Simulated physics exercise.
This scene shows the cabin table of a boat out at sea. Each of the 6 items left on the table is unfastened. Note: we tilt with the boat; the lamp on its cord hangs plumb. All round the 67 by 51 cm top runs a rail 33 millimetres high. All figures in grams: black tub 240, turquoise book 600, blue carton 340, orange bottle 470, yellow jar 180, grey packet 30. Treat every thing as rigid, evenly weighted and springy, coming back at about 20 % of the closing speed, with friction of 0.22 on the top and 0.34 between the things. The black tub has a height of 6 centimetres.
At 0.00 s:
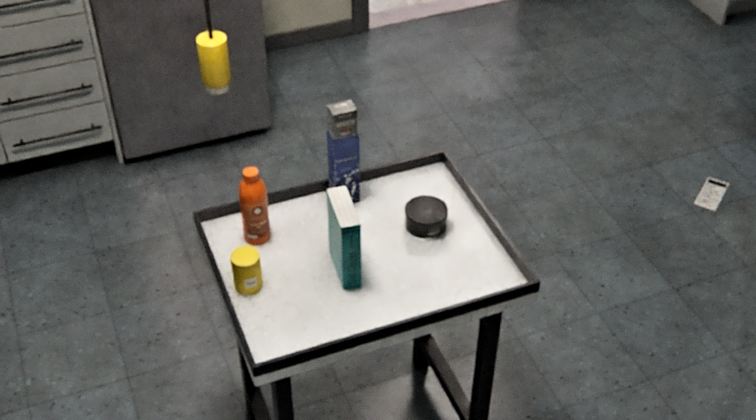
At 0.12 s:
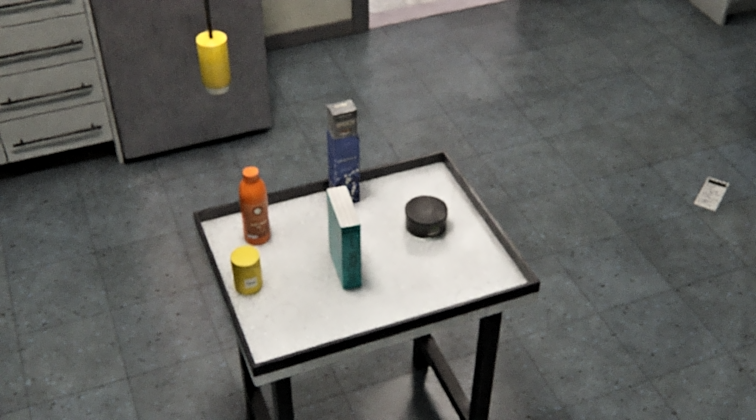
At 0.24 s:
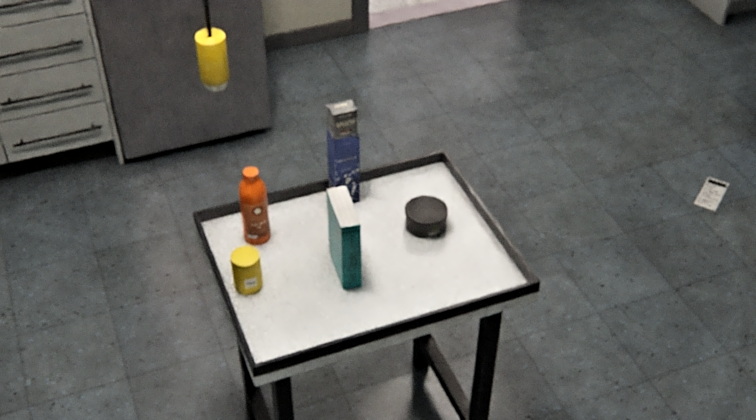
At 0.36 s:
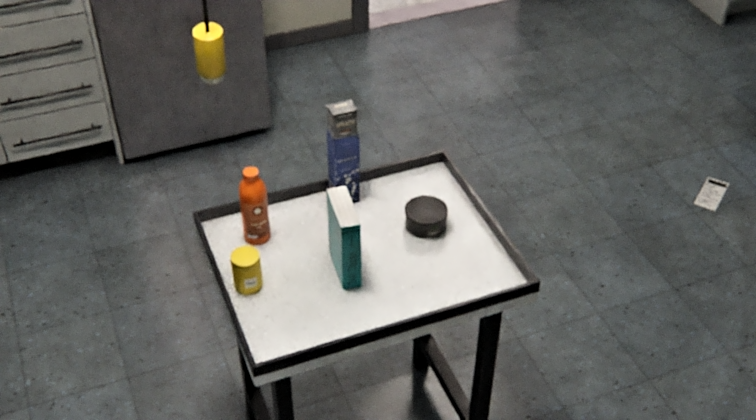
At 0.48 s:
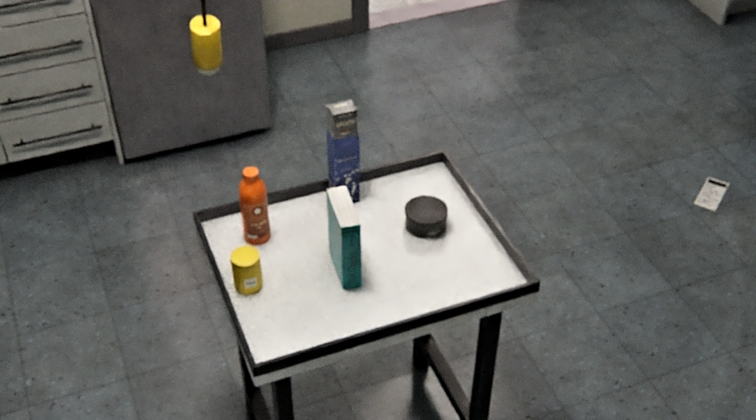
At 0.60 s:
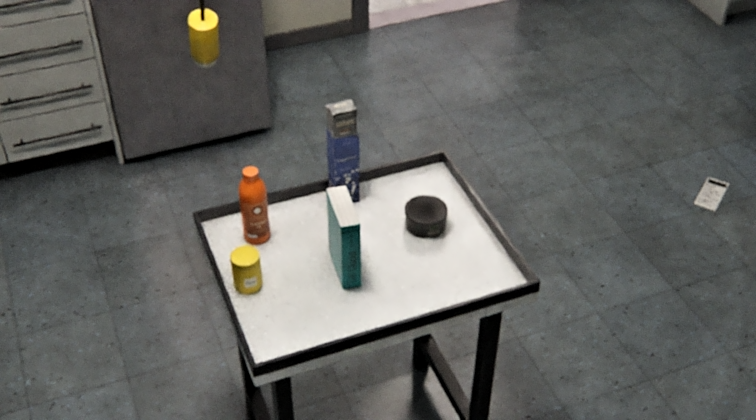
At first, a yellow lamp hangs on its cord beyond a railed white table holding an orange bottle, yellow jar, turquoise book, blue carton, grey packet and black tub. The lamp then drifts gradually and slightly up and left in view, while the tabletop items show practically no movement.
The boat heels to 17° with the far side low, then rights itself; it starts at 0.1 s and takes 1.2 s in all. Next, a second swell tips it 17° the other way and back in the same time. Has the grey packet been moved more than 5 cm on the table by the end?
Yes.
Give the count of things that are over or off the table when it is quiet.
2.
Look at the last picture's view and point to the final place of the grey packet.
About (326, 254).
After 1.10 s, boat heeled 4°, far side down; blue carton and grey packet now off the table; turquoise book slid 8 cm; yellow jar slid 8 cm.
After 1.40 s, boat heeled 1°, near side down; turquoise book slid 8 cm; yellow jar slid 8 cm; black tub slid 7 cm.
After 1.80 s, boat heeled 16°, near side down; turquoise book slid 8 cm; yellow jar slid 8 cm; black tub slid 7 cm.
At rest (3.0 s), off the table, blue carton and grey packet; the other 4 in place, give or take 5 cm. Seen from the same camera at the end, grey packet near (326, 254).
